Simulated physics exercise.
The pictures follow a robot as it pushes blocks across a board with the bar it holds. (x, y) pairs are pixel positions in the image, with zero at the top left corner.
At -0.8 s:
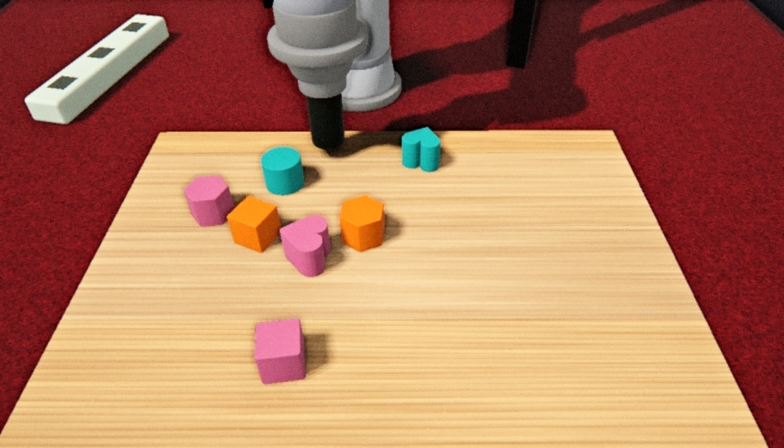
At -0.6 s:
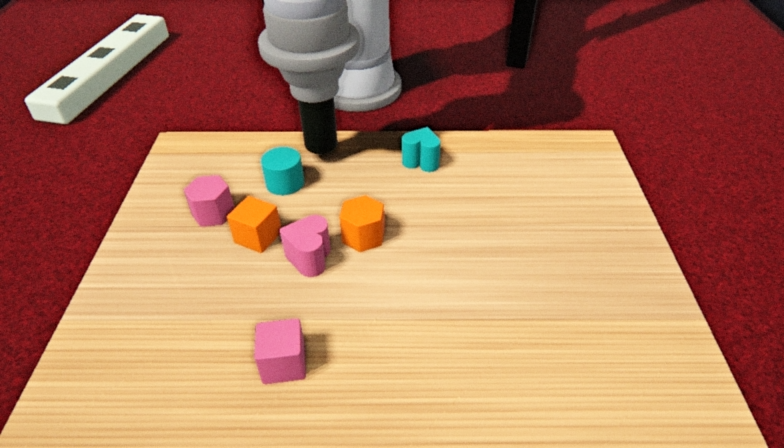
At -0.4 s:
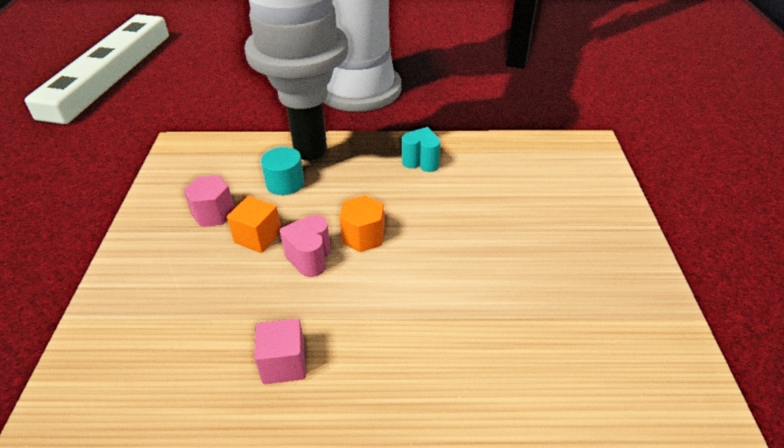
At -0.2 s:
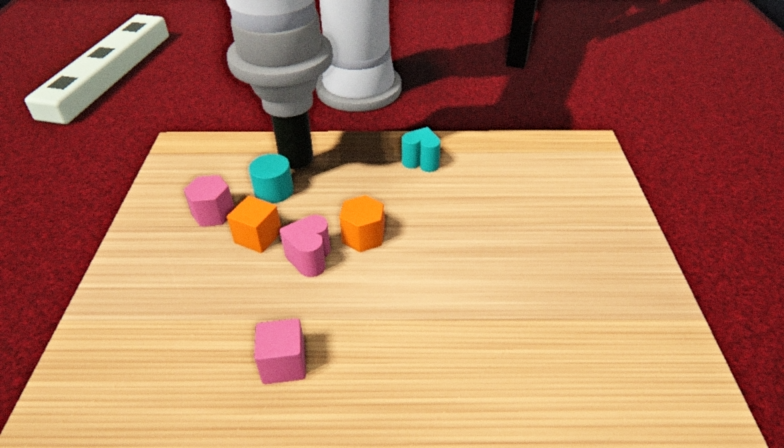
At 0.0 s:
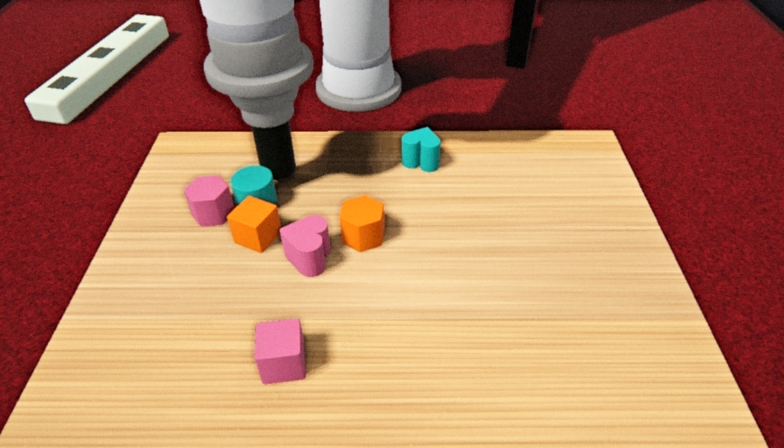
The clip opens on a robot arm with a dark tip above a wooden board holding pink, orange and turquoise blocks. The arm moves left and slightly nearer while the blocks stay still, then nudges the turquoise round block a short way left and nearer, close beside the orange cube and pink hexagonal block.
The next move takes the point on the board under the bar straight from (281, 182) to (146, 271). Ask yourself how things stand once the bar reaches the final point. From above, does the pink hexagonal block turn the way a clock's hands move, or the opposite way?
It ends up turned clockwise.
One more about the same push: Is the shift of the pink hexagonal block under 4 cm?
Going by the path, no.
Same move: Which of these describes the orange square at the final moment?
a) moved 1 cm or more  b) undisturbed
My answer is option a.
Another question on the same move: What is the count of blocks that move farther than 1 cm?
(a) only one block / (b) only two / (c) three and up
Answer: C.
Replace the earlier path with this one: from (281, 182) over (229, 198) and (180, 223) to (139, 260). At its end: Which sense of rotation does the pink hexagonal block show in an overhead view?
From overhead, clockwise.
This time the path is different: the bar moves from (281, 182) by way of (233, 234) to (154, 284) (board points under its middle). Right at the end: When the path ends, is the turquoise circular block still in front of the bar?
Short answer: Yes.
On the path given first. One third of the way, bar (238, 198); pink hexagonal block (182, 196), turned 55° clockwise; turquoise circular block (214, 209); orange square (250, 225), turned 55° anticlockwise.
Two thirds of the way, bar (192, 227); pink hexagonal block (153, 204); turquoise circular block (185, 242); orange square (250, 226), turned 60° anticlockwise.
At the end, bar (140, 260); pink hexagonal block (148, 205), turned 135° clockwise; turquoise circular block (172, 259); orange square (250, 226), turned 60° anticlockwise.
